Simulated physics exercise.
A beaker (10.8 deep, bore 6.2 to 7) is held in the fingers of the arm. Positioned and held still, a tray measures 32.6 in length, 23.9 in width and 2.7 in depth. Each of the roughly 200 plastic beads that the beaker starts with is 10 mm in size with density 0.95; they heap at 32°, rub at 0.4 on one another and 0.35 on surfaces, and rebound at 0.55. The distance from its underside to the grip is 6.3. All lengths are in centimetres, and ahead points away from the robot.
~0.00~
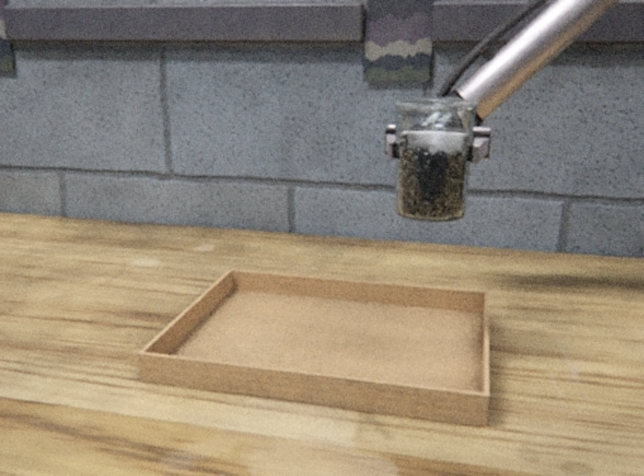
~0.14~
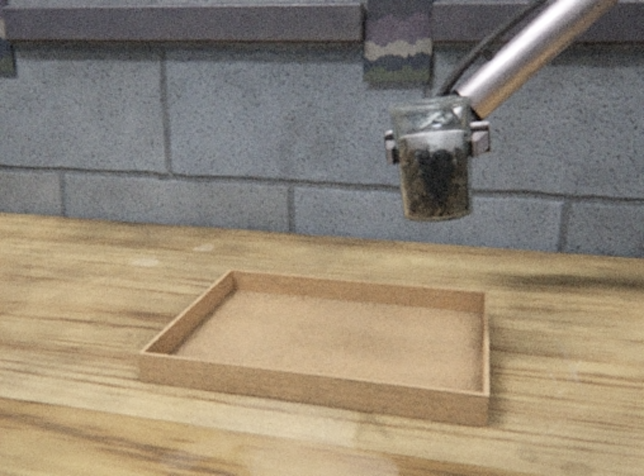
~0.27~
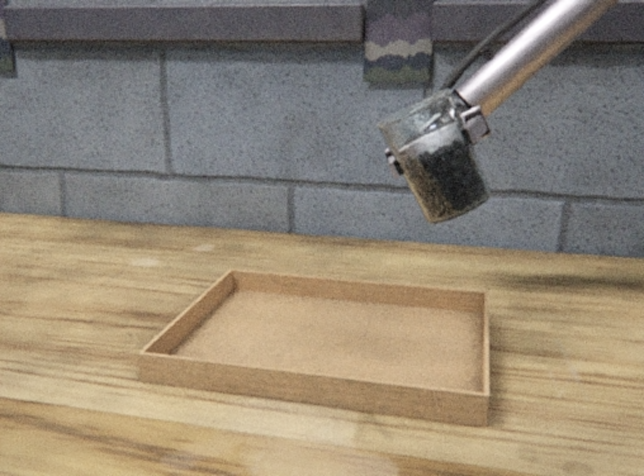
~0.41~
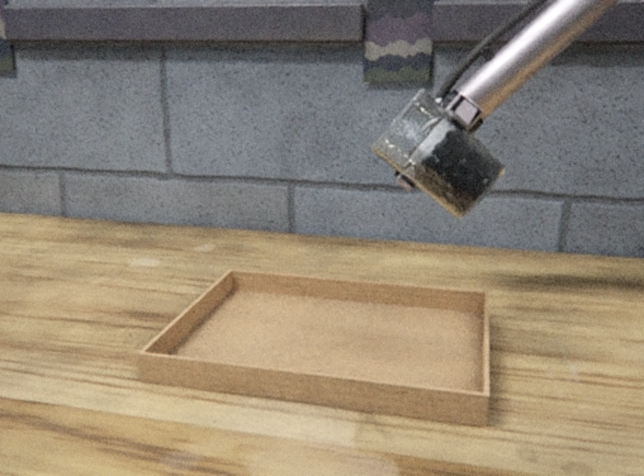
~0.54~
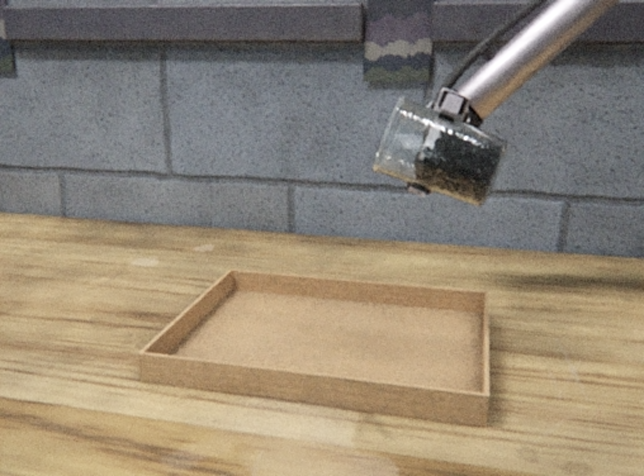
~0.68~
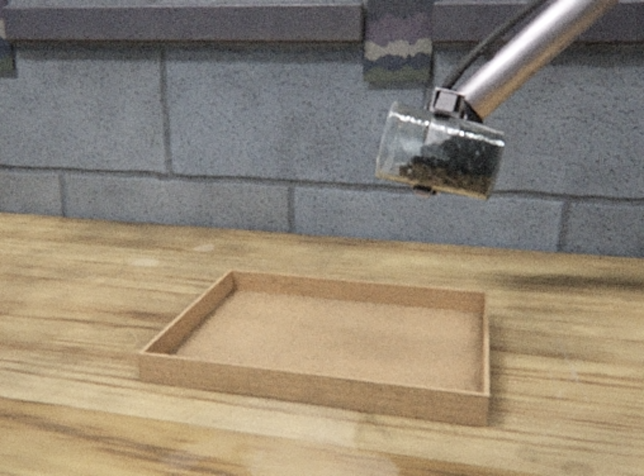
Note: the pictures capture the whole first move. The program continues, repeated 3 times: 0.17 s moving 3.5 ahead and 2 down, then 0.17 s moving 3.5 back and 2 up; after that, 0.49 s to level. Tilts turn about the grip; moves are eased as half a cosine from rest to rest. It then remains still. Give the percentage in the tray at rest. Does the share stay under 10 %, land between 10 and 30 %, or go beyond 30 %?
It lands between 10 and 30 %.
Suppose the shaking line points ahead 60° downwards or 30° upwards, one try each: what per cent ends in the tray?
It comes to around 0 per cent on the first try and around 45 per cent on the second.
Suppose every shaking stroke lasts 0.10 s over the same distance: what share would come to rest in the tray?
I'd expect close to 35 per cent then.
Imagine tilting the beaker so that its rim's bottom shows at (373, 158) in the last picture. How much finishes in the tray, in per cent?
It comes out near 0 percent.
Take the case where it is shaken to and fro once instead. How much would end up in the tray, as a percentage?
Approx. 5 per cent.
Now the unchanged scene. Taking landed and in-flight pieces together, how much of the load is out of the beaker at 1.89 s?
15 %.
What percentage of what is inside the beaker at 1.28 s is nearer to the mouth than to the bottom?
I'd say close to 40 per cent.
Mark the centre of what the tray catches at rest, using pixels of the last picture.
Around (329, 332) in the last view.
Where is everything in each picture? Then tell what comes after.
The first frame shows the beaker middle at (433, 160), level; upper third of the load around (432, 162), from x 405 to 460, top at y 150; 195 in the beaker.
The second frame shows the beaker middle at (434, 160), tilted 8° forward; upper third of the load around (434, 161), from x 405 to 465, top at y 150.
The third frame shows the beaker middle at (437, 160), tilted 27° forward; upper third of the load around (445, 159), from x 410 to 480, top at y 145.
The fourth frame shows the beaker middle at (440, 157), tilted 52° forward; upper third of the load around (455, 154), from x 420 to 495, top at y 135.
The fifth frame shows the beaker middle at (442, 155), tilted 71° forward; upper third of the load around (462, 147), from x 415 to 500, top at y 135.
The sixth frame shows the beaker middle at (442, 153), tilted 79° forward; upper third of the load around (468, 148), from x 400 to 495, top at y 135; 195 in the beaker.
After 1.28 s, tilted 79° forward, highest piece 22 above the table; 180 in the beaker, 9 in the tray, 6 in flight or on a rim.
After 1.89 s, tilted 54° forward, highest piece 23 above the table; 162 in the beaker, 33 in the tray.
After 2.39 s, level, highest piece 23 above the table; 162 in the beaker, 33 in the tray.
After 3.44 s, level, highest piece 23 above the table; 162 in the beaker, 33 in the tray.
In the end, 162 in the beaker, 33 in the tray. That is 17 % in the tray.
